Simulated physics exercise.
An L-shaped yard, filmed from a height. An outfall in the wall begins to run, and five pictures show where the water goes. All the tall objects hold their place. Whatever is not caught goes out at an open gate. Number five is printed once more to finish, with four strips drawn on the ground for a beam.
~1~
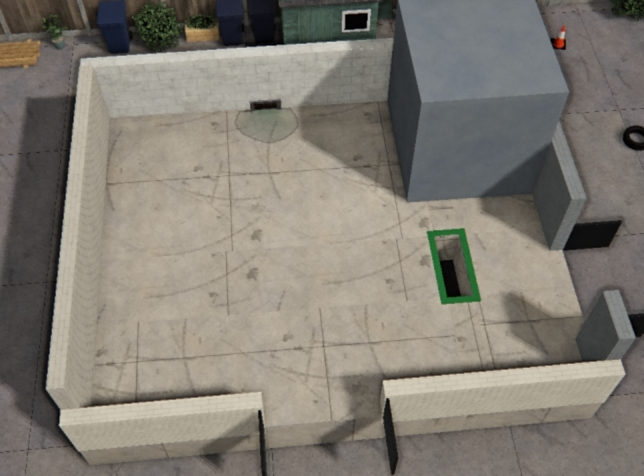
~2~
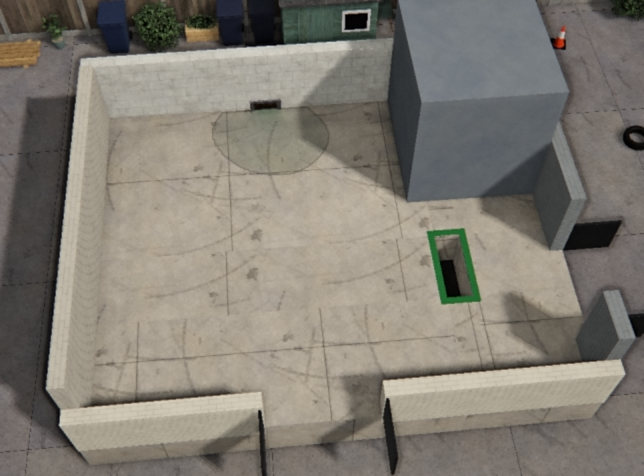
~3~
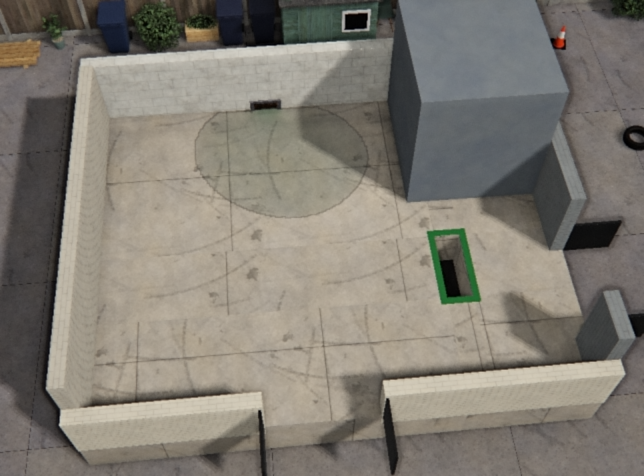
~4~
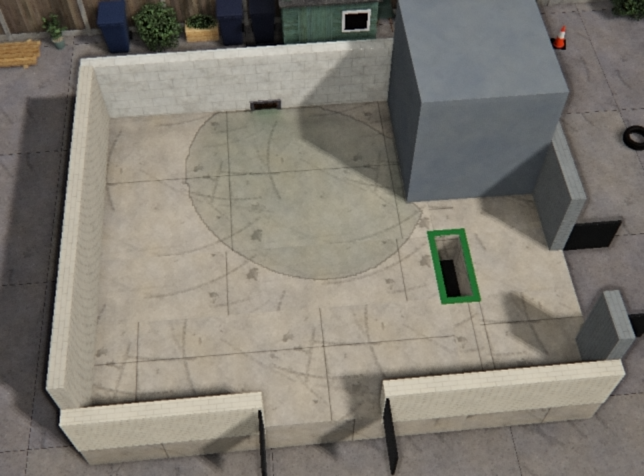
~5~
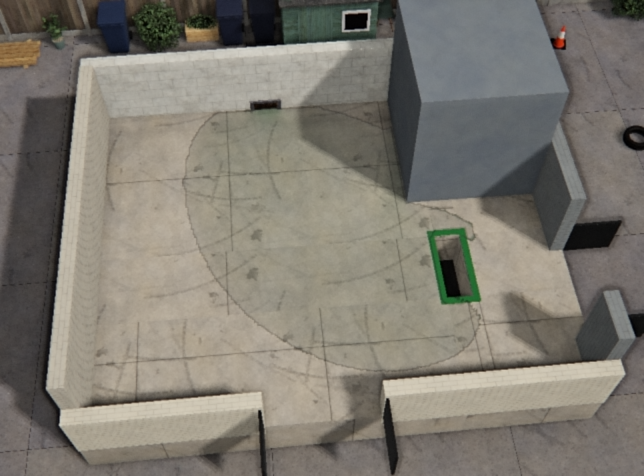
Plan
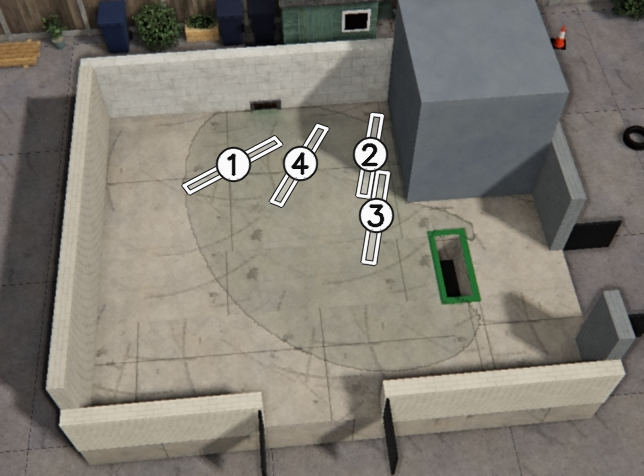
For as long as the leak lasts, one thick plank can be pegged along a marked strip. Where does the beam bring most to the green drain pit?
1.
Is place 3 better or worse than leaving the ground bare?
Worse.
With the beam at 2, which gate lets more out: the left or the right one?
The right gate.
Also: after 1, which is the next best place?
It is 2.
In white, 1 from (186, 189) to (277, 141); 2 from (363, 196) to (377, 115); 3 from (368, 262) to (383, 172); 4 from (276, 203) to (322, 127).
If 1 is chosen, about 27 % of the stream goes into the green drain pit, about 70 % out by the gates.
If 2 is chosen, about 20 % of the stream goes into the green drain pit, about 80 % out by the gates.
If 3 is chosen, about 9 % of the stream goes into the green drain pit, about 90 % out by the gates.
If 4 is chosen, about 11 % of the stream goes into the green drain pit, about 87 % out by the gates.
